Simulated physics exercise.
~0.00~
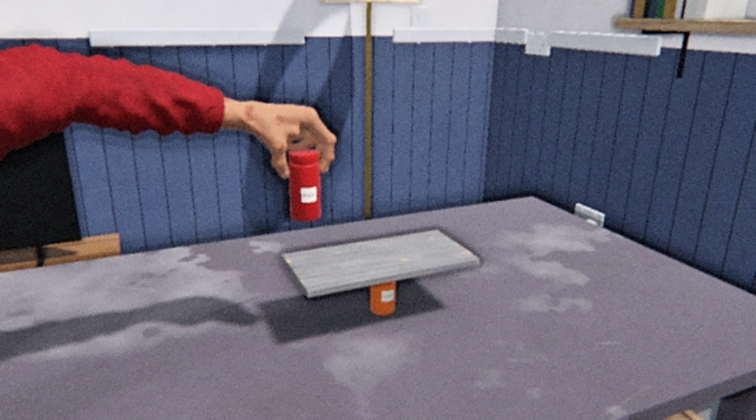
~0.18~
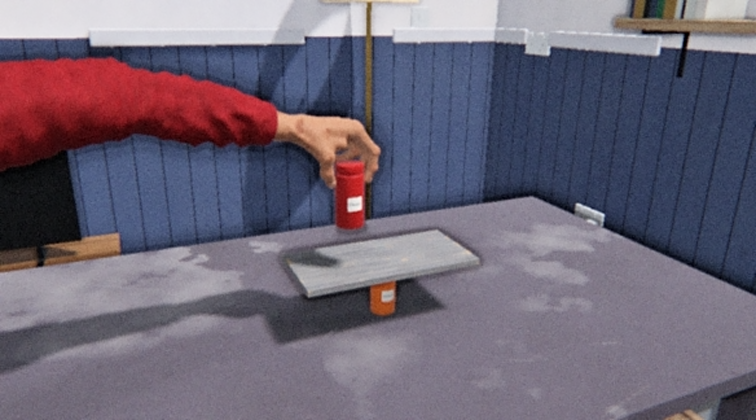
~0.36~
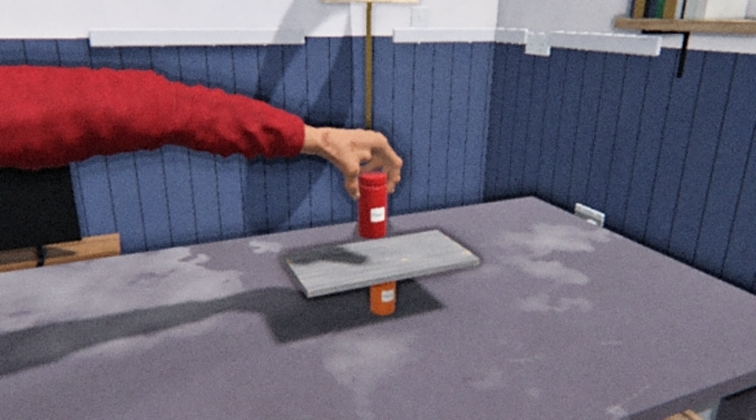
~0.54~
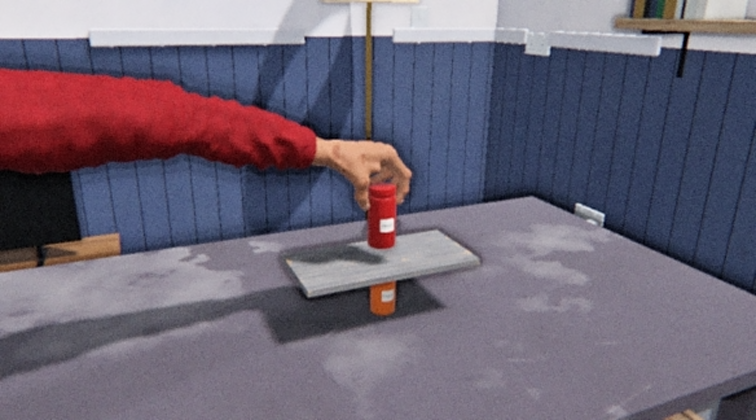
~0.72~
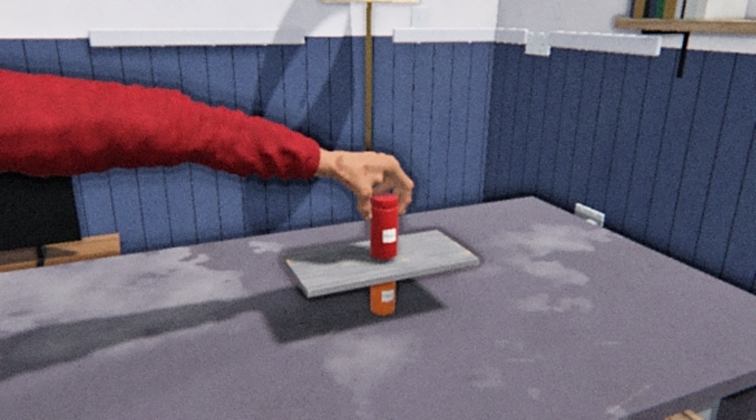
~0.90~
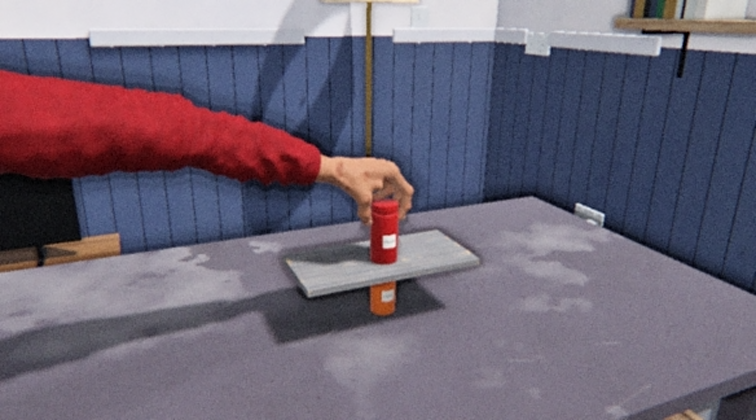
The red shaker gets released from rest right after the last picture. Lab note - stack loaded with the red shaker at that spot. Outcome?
Sure enough, it lasts just fine.
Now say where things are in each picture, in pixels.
In the first picture, on its way; red shaker (305, 185); grey board (380, 259).
In the second picture, on its way; red shaker (349, 194); grey board (380, 259).
In the third picture, on its way; red shaker (372, 204); grey board (380, 259).
In the fourth picture, on its way; red shaker (382, 215); grey board (380, 259).
In the fifth picture, on its way; red shaker (384, 226); grey board (380, 259).
In the sixth picture, set down, still held; red shaker (384, 231); grey board (380, 259).
After 1.70 s, no change.
After 2.60 s, red shaker resting near (384, 232).
In the end (3.5 s), all 3 unmoved. At the end, from the last picture's camera, red shaker near (384, 232). The stack stays up.
